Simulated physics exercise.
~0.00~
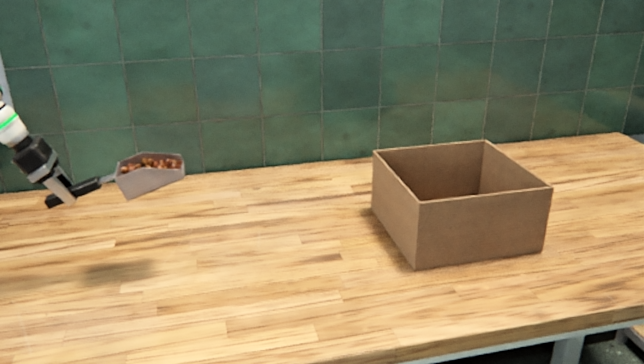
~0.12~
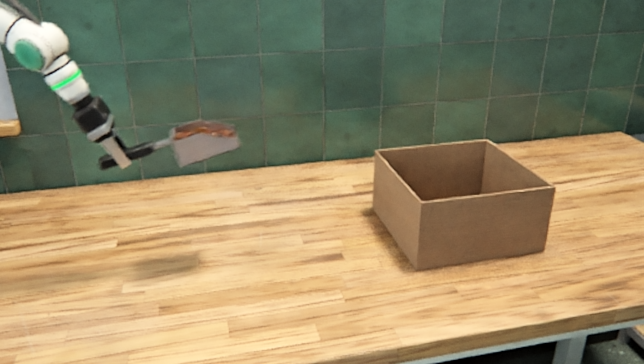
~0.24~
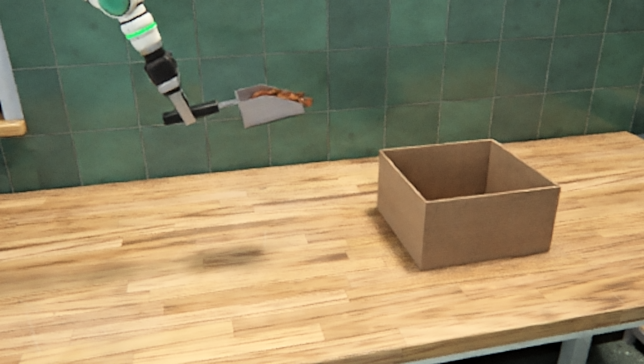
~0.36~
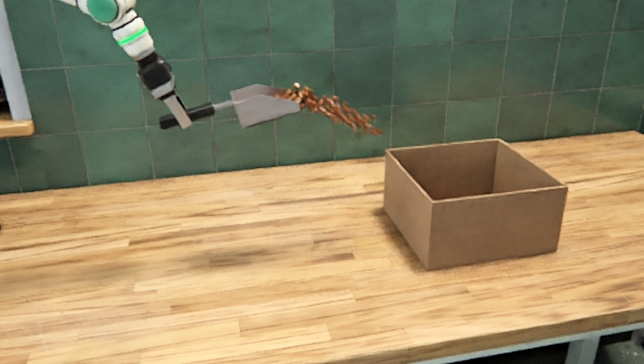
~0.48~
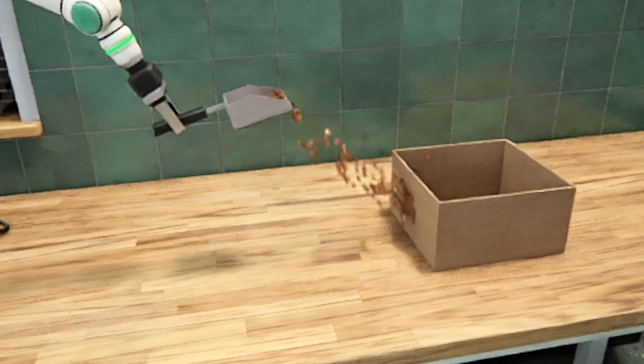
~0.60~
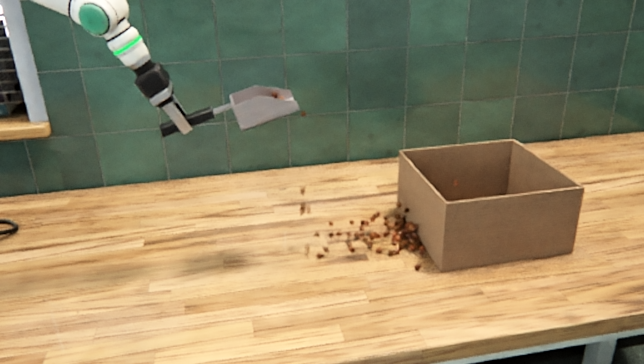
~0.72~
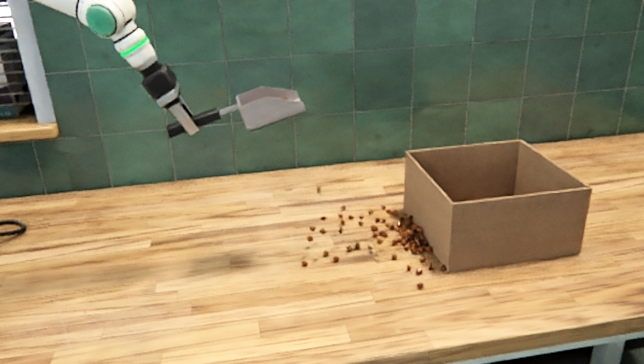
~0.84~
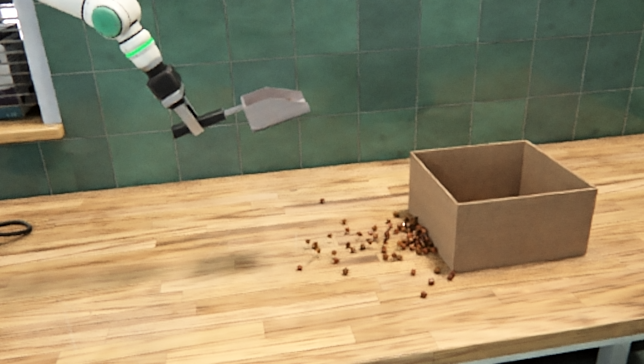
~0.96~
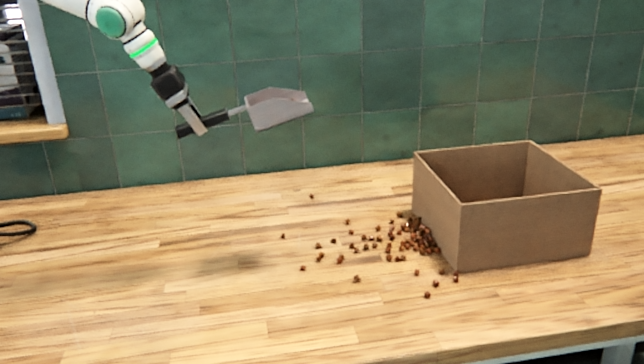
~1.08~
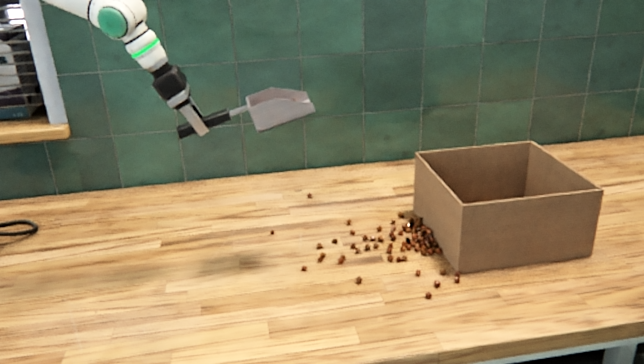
To begin with, a robot arm holds a grey scoop heaped with small brown pellets at the left, above a wooden table where an open cardboard box stands before green tiles. The arm lifts the scoop and carries it right, towards the box. As the scoop slows and stops short of the box, the pellets slide over its front edge and fly out in a stream. They drop against the near left side of the box and scatter across the table. At the end, most lie in a loose pile beside the box, while the scoop hangs still above.
